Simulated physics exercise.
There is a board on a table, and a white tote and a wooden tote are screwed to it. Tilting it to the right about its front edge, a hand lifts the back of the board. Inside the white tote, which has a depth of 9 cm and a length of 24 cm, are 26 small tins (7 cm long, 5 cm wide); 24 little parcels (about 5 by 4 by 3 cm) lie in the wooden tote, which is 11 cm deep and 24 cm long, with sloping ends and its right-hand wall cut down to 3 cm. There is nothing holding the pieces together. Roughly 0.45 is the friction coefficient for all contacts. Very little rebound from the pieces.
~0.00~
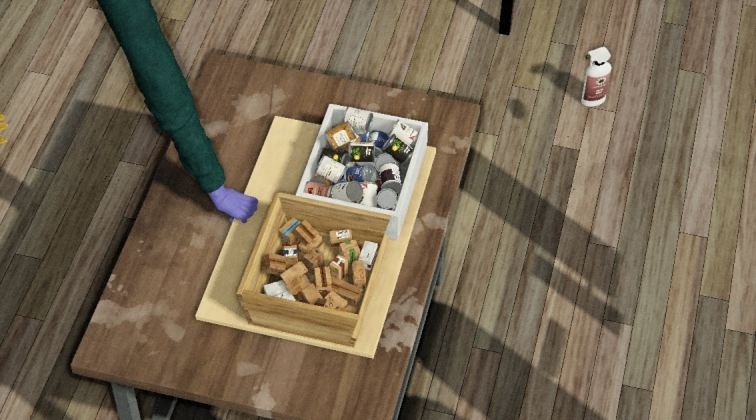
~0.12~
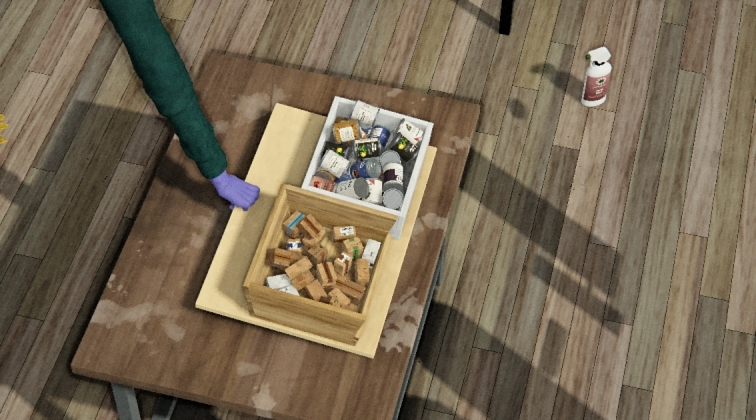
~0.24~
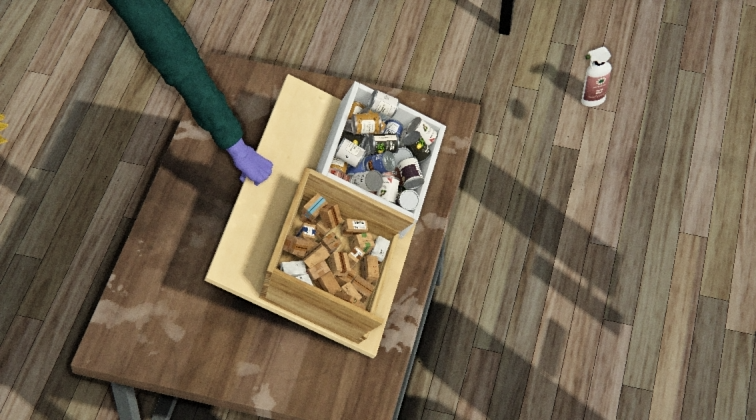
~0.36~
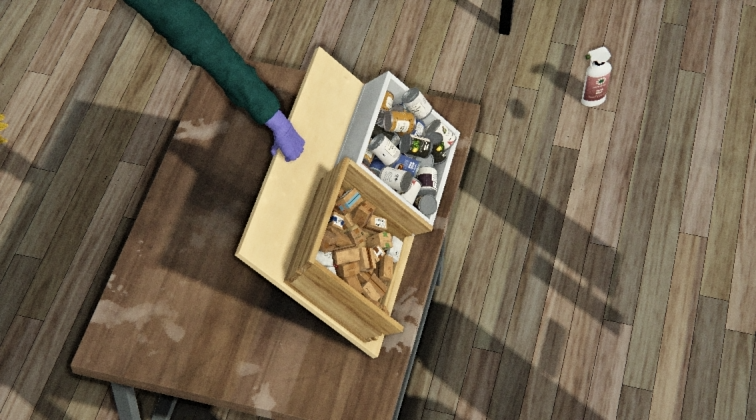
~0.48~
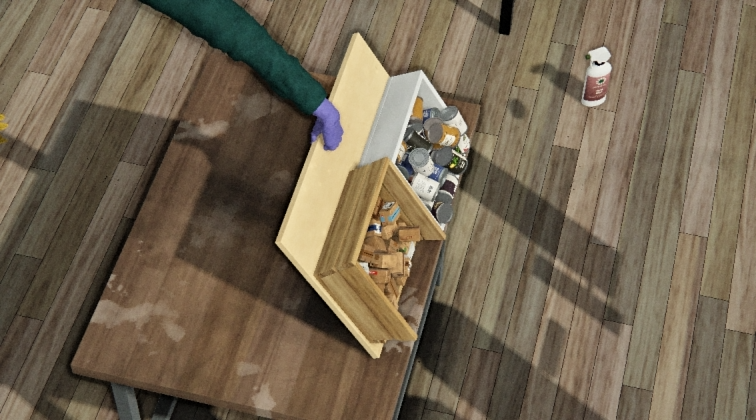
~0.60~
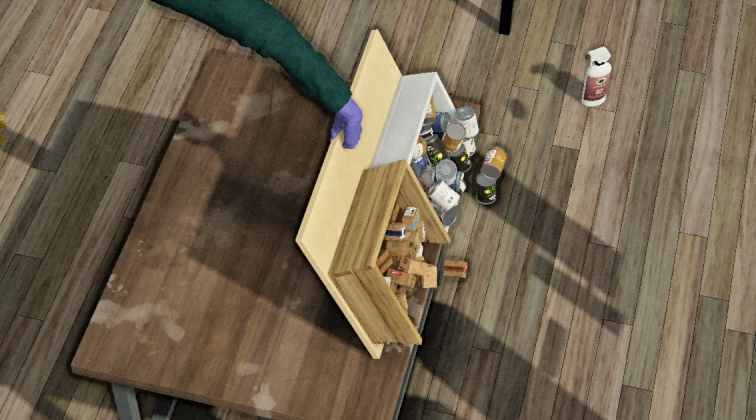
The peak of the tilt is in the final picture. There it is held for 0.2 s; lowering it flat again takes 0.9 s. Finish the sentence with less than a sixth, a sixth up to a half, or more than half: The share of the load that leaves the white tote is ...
The share of the load that leaves the white tote is a sixth up to a half.
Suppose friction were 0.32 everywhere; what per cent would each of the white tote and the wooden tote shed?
Then white tote 30, wooden tote 40 per cent.
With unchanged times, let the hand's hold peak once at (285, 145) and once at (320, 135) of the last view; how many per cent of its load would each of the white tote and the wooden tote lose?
White tote 10 then 20, wooden tote 20 then 40 per cent.
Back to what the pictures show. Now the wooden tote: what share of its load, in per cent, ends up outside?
Wooden tote: 60%.
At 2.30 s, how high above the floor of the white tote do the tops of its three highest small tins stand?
Height: Roughly 10 cm.
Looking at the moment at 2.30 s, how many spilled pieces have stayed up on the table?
I'd say close to 2 in all.
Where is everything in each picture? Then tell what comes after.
In the first picture (each is followed by its nearest rim corner in this view), white tote (its farthest corner), (334, 106); wooden tote, (359, 317); 0° from level; none out.
In the second picture, white tote, (340, 99); wooden tote, (366, 318); 7° from level.
In the third picture, wooden tote, (383, 322); 23° from level.
In the fourth picture, wooden tote, (403, 329); 43° from level.
In the fifth picture, wooden tote, (417, 338); 59° from level.
In the sixth picture, wooden tote, (422, 342); 66° from level; 6 out, the lowest tin at (486, 188).
After 0.87 s, tilt 65°; white tote 21 in, 5 out and wooden tote 16 in, 8 out.
After 1.21 s, tilt 37°; white tote 17 in, 9 out and wooden tote 9 in, 15 out.
After 1.69 s, tilt 0°; white tote 17 in, 9 out and wooden tote 9 in, 15 out.
When it is over (at 2.30 s), white tote 17 in, 9 out and wooden tote 9 in, 15 out. Asked share, 9 of 26, 35 per cent.
